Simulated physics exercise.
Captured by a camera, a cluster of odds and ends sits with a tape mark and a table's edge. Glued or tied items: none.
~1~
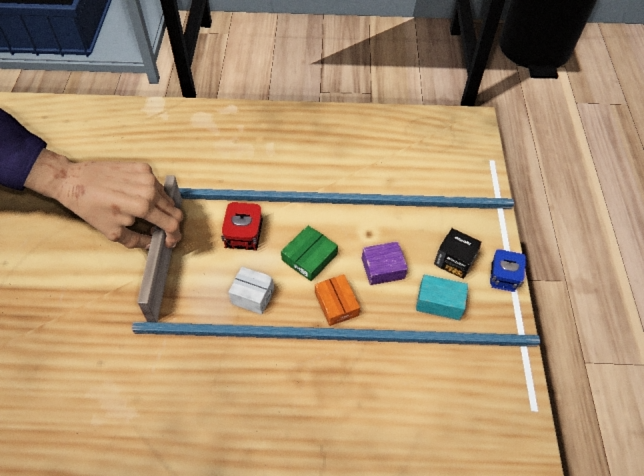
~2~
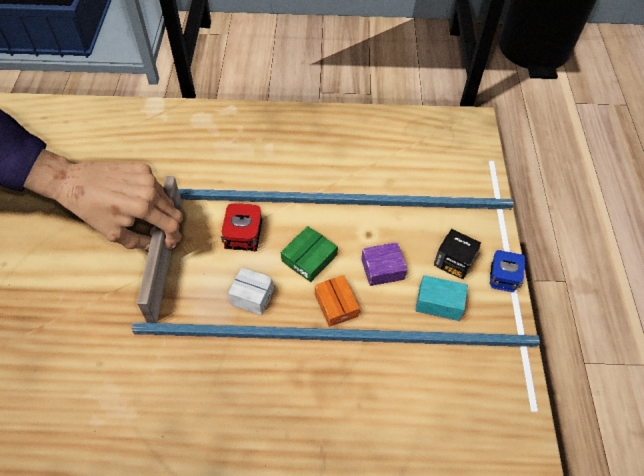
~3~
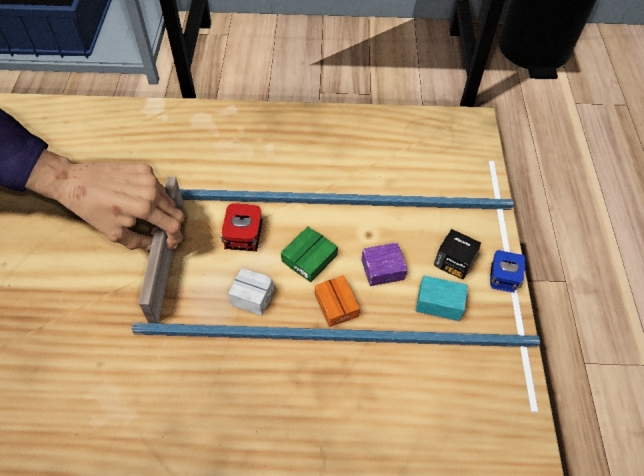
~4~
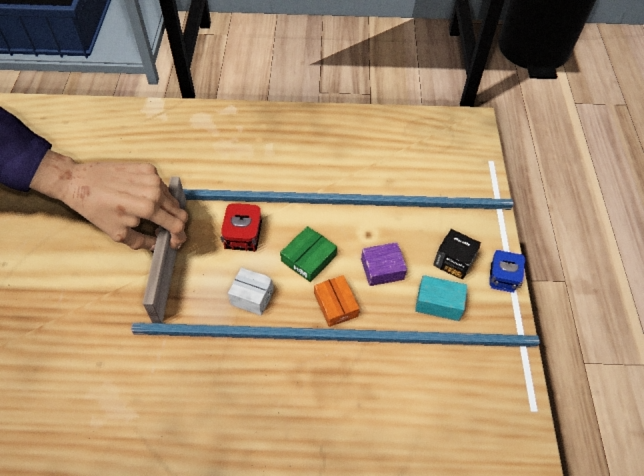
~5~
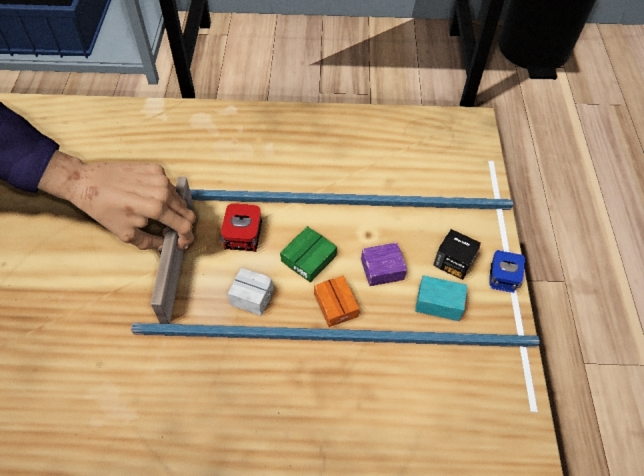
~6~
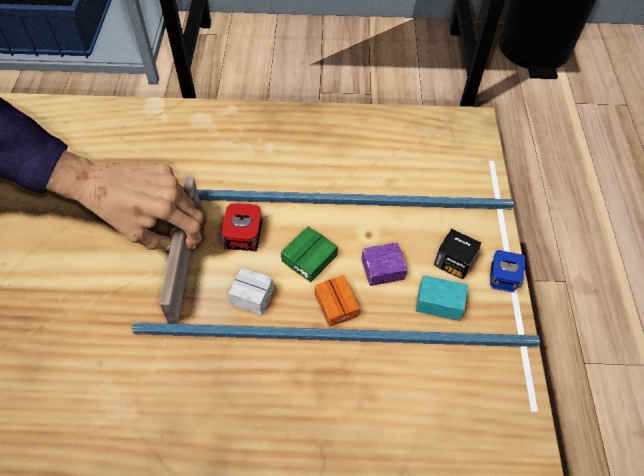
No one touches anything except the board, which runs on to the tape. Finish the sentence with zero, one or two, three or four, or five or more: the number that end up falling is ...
The number that end up falling is five or more.
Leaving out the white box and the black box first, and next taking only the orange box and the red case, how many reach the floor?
Taking the two tries in turn, it comes to 4 and 5.
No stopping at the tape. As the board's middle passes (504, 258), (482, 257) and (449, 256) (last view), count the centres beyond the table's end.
6; 5; 3.
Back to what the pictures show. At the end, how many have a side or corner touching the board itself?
2 of them.
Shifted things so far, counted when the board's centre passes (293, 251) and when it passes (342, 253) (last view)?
First 5, then 6.
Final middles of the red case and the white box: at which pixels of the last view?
First (524, 234), then (537, 306).
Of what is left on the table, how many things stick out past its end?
Overhanging: 2.
Soon after, none off yet; blue case at rest near (506, 272); black box at rest near (457, 254); turquoise block at rest near (442, 298).
Then, none off yet; blue case at rest near (510, 271); black box moved about its own width near (500, 231); turquoise block moved about its own width near (494, 299).
At rest, the number that fall off is five or more; fallen, green box, orange box, purple block, turquoise block, black box and blue case.
